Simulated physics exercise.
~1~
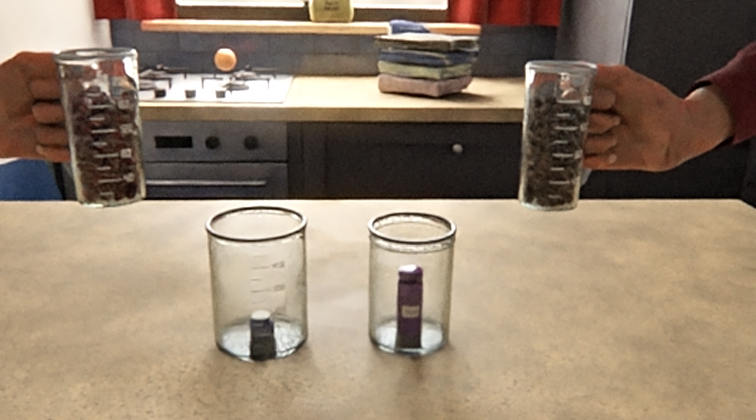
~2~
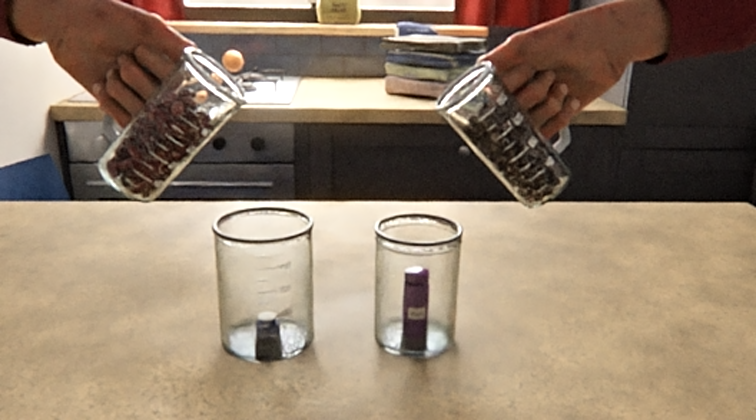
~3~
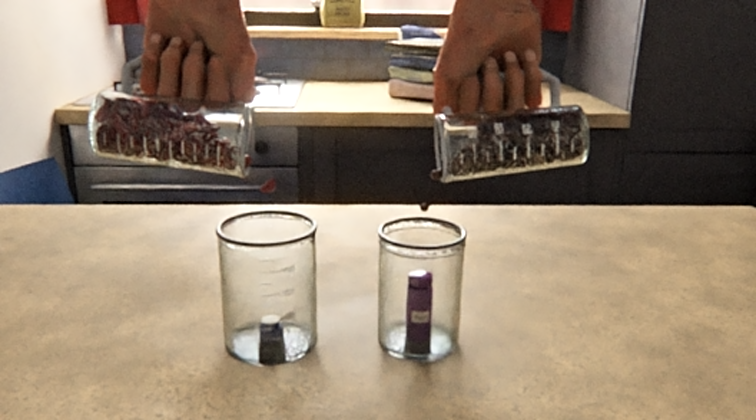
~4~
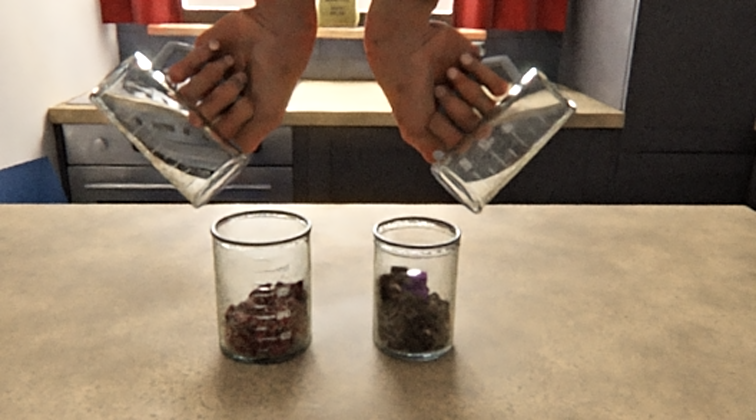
On a kitchen counter, two clear glass containers stand side by side, the left holding a short dark object and the right a taller purple one. Above them, two hands hold glass mugs filled with small dark pieces, reddish in the left and browner in the right. The hands bring the mugs inward and tilt them until they lie on their sides, and the first few bits begin to drop. They tip the mugs further, emptying them into the containers below. At the end, the left object is buried, while the purple one's top still shows above the pieces.
